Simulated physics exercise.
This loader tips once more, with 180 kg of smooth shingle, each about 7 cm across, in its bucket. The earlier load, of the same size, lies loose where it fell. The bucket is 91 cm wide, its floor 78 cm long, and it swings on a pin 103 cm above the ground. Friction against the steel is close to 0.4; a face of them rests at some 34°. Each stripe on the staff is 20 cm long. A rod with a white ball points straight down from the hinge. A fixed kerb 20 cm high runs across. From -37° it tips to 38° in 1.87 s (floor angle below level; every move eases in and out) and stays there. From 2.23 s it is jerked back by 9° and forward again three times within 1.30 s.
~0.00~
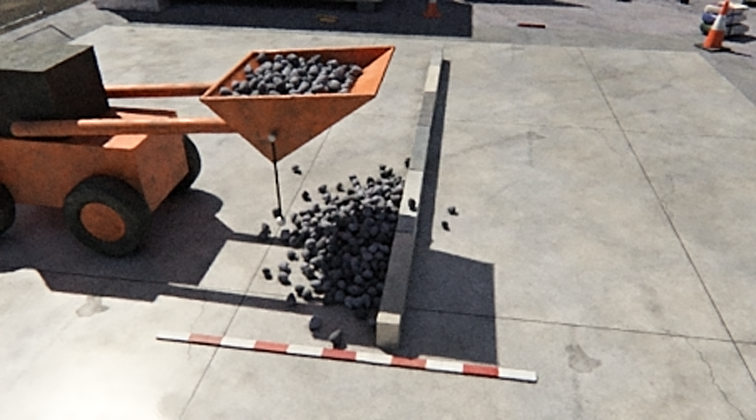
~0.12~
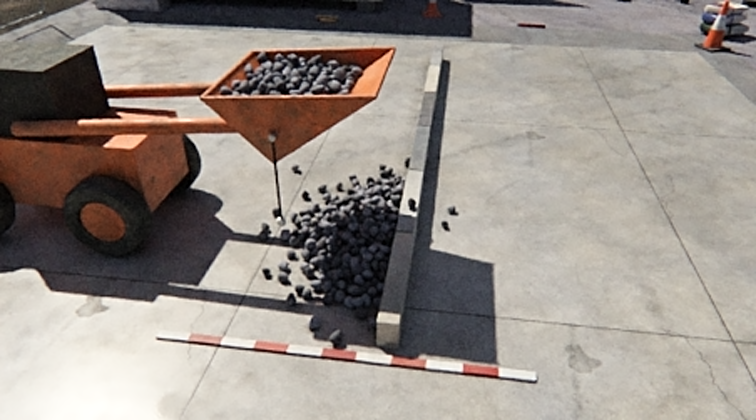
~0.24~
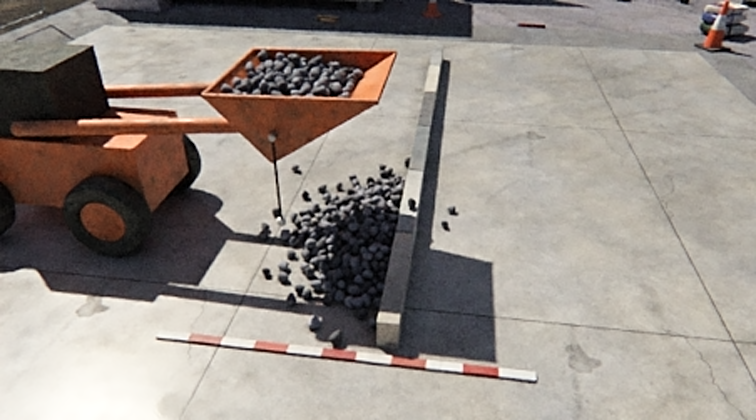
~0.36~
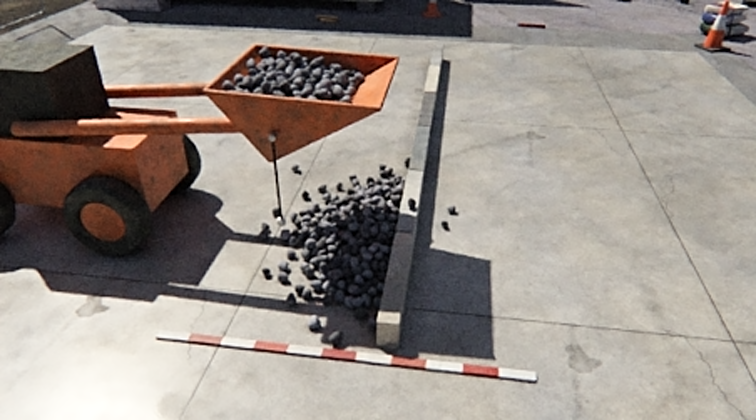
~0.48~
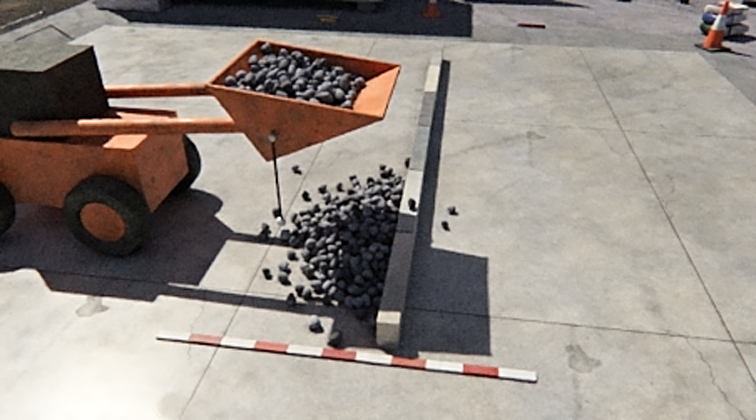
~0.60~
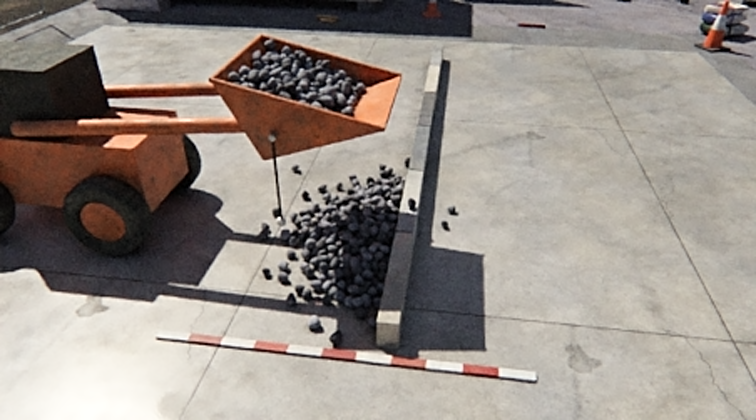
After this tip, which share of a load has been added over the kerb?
Roughly 47 per cent of a load more.
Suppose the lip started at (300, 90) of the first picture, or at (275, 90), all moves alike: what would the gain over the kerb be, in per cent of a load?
About 0 and 0 per cent.
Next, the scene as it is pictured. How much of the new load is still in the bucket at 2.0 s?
About 25 per cent.
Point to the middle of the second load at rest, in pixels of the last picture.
Near (409, 231).
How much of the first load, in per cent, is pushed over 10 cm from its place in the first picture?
About 5 per cent.
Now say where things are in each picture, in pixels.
The bucket is at -37°, its lip at (375, 96); the top of the load is at (299, 67). The earlier load is highest near (383, 217), 21 cm above ground level, 99 % on this side of the kerb, 1 % over the kerb, in the first frame.
The bucket is at -36°, its lip at (376, 97); the top of the load is at (300, 67); the stones move at 0.0 m/s on average, in the second frame.
Lip at (378, 102), floor tilted -34°, highest stones at (284, 65); the stones move at 0.1 m/s on average, in the third frame.
Lip at (380, 109), floor tilted -30°, highest stones at (277, 62); the stones move at 0.1 m/s on average, in the fourth frame.
Lip at (383, 119), floor tilted -25°, highest stones at (279, 60); the stones move at 0.1 m/s on average, in the fifth frame.
The bucket is at -19°, its lip at (385, 130); the top of the load is at (272, 59); the stones move at 0.2 m/s on average, in the sixth frame.
After 1.4 s the floor is at 26°; in per cent of one load, 99 in the bucket, 100 on this side of the kerb, 1 over the kerb; the foremost stones are at (411, 216).
After 2.0 s the floor is at 38°; in per cent of one load, 23 in the bucket, 162 on this side of the kerb, 16 over the kerb; the foremost stones are at (469, 243).
After 4.0 s the floor is at 38°; in per cent of one load, 0 in the bucket, 152 on this side of the kerb, 48 over the kerb; the foremost stones are at (588, 264).
After 6.4 s the floor is at 38°; in per cent of one load, 0 in the bucket, 152 on this side of the kerb, 48 over the kerb; the foremost stones are at (588, 264). Net gain over the kerb, 47.
